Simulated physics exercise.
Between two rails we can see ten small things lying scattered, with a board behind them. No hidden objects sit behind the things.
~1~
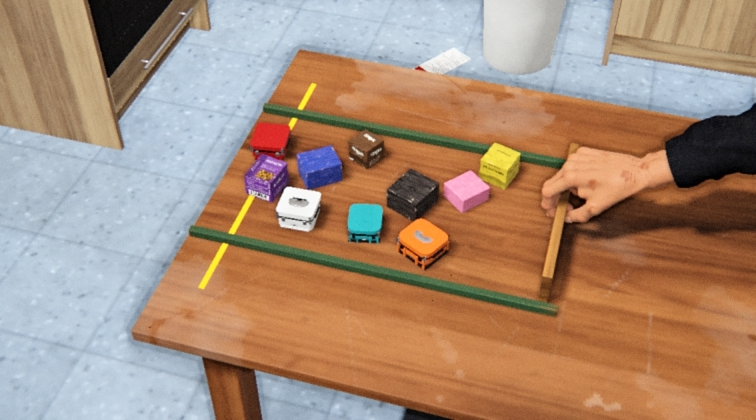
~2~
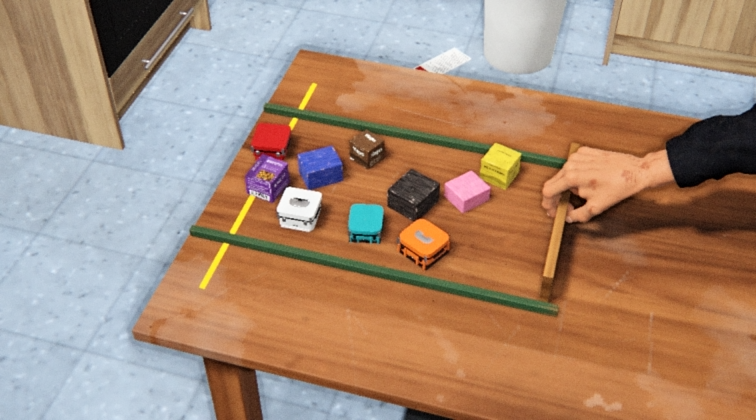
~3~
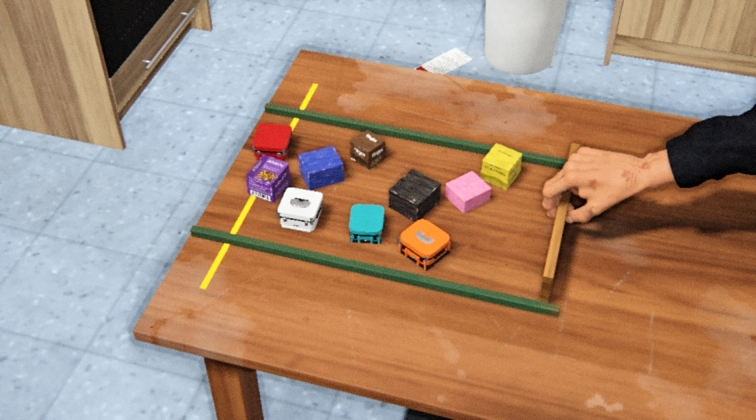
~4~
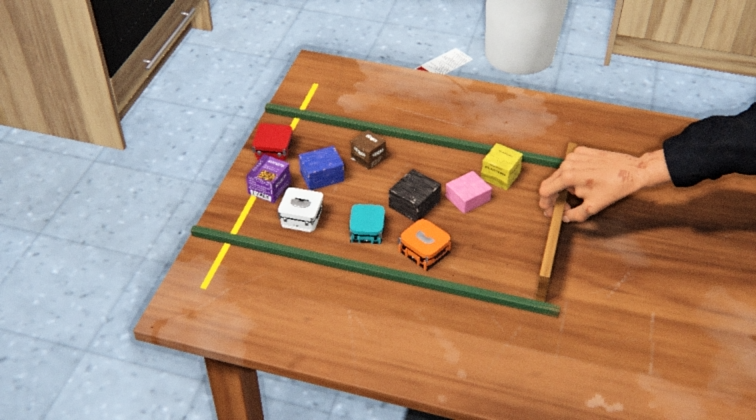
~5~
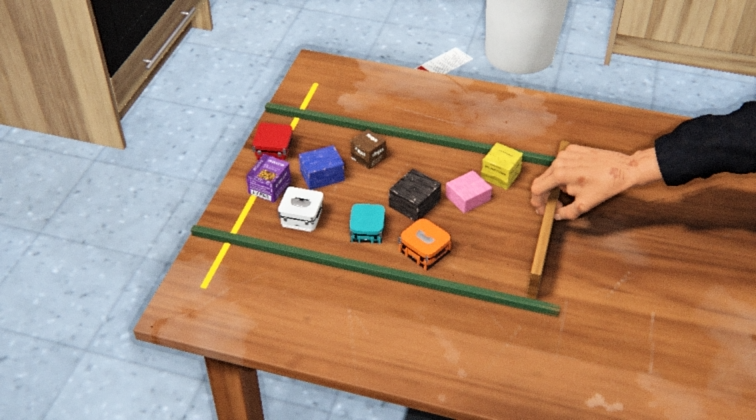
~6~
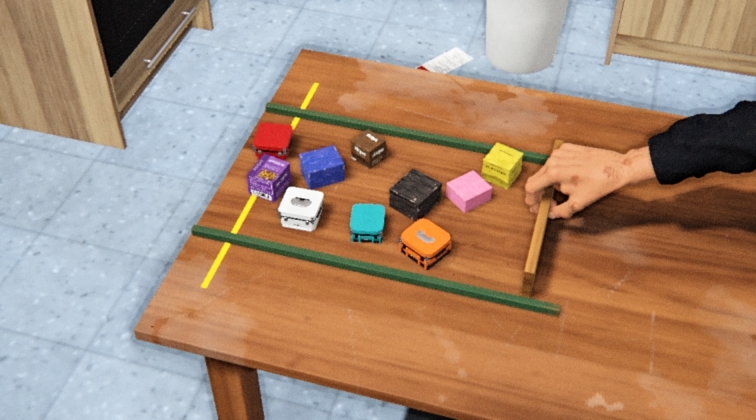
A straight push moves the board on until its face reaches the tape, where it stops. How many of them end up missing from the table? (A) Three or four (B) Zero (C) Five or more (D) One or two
Answer: C.
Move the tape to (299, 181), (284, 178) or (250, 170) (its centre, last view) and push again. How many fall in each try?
In order, the counts are 2, 3 and 6.
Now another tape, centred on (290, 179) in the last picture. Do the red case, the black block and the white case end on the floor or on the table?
In short: Red case gone, black block safe, white case gone.
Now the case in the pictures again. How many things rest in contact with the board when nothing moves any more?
4 of them.
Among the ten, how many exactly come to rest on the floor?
That would be exactly 6.
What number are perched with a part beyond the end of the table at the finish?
The number overhanging is 0.
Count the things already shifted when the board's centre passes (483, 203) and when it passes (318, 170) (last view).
Up to then 2, and up to the other point 10.
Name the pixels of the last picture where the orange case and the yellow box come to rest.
Listed as asked: First (224, 208), and then (274, 123).
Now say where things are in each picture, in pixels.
The first picture shows red case (271, 143); purple box (267, 178); blue block (320, 168); board (559, 220); tape (264, 174).
The second picture shows purple box (268, 178); board (560, 220).
The third picture shows blue block (321, 168); white case (301, 210).
The fourth picture shows red case (273, 143); yellow box (502, 167).
The fifth picture shows purple box (269, 178); pink block (469, 192).
The sixth picture shows red case (274, 142); purple box (269, 178); blue block (322, 167); board (543, 216); tape (267, 174).
Soon after, none off yet; red case at rest near (274, 142); purple box at rest near (269, 178); blue block at rest near (322, 167).
Then, none off yet; red case at rest near (274, 142); purple box at rest near (267, 176); blue block at rest near (322, 167).
Further on, none off yet; red case moved a little near (260, 133); purple box moved about its own width near (233, 168); blue block moved about its own width near (266, 156).
By the end, the number that fall off is five or more; fallen, turquoise case, brown box, white case, blue block, purple box and red case.
